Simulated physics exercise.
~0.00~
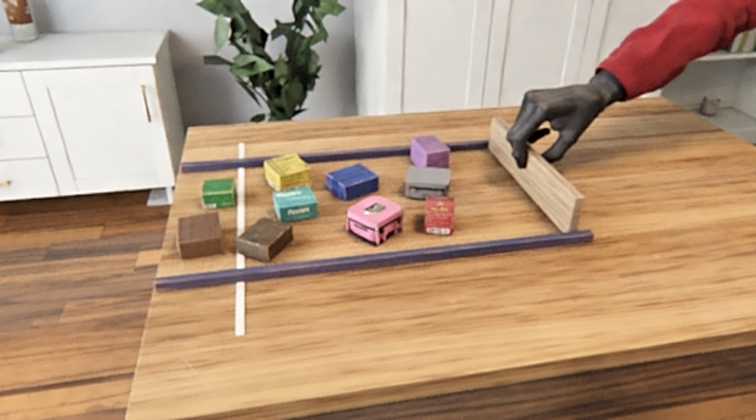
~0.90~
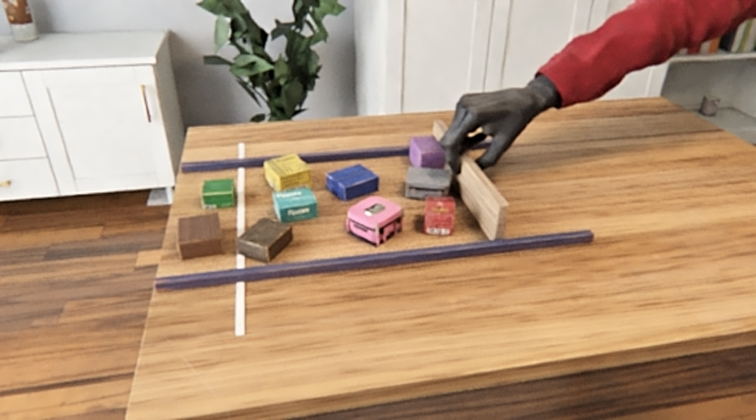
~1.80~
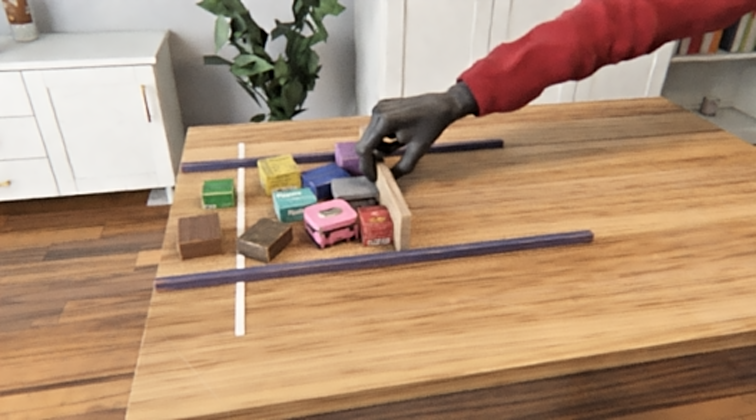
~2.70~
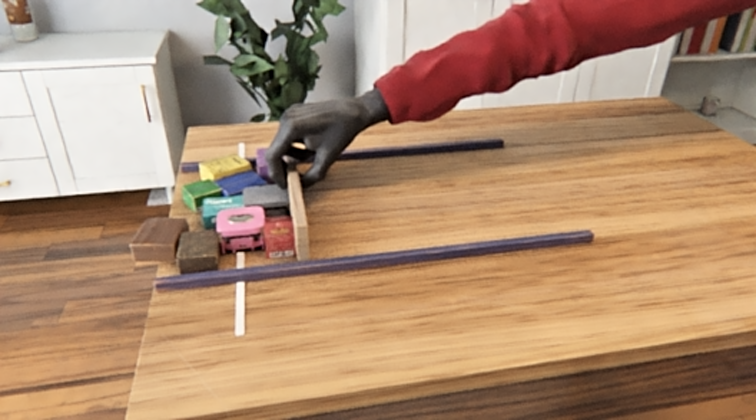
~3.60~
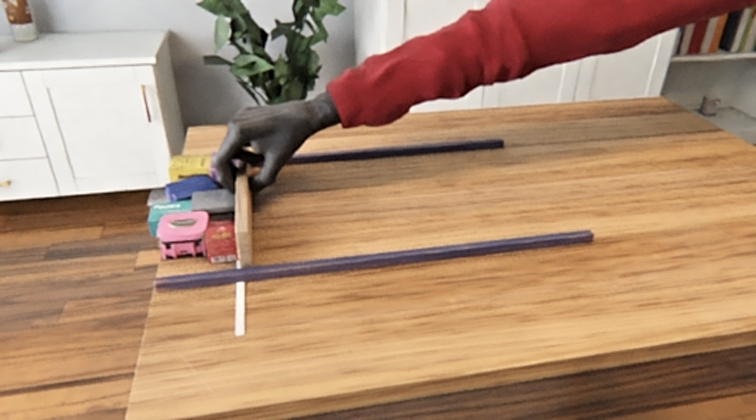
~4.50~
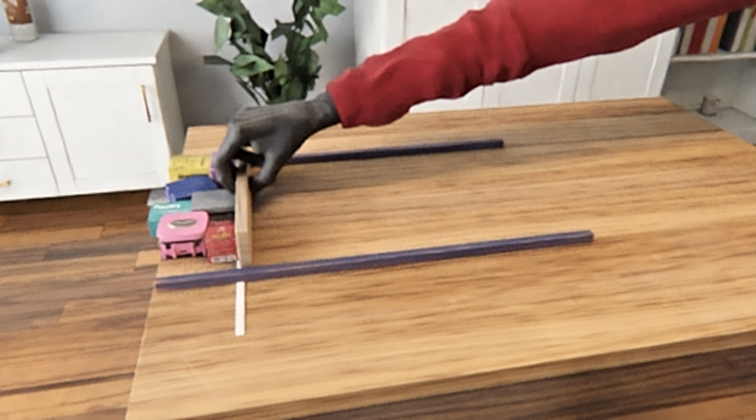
We see a gloved hand in a red sleeve push an upright wooden board leftward across a table, gathering small colourful boxes and blocks. The board stops at the white tape, with the brown block, black block and green box gone over the edge and others, including the red box, remaining.
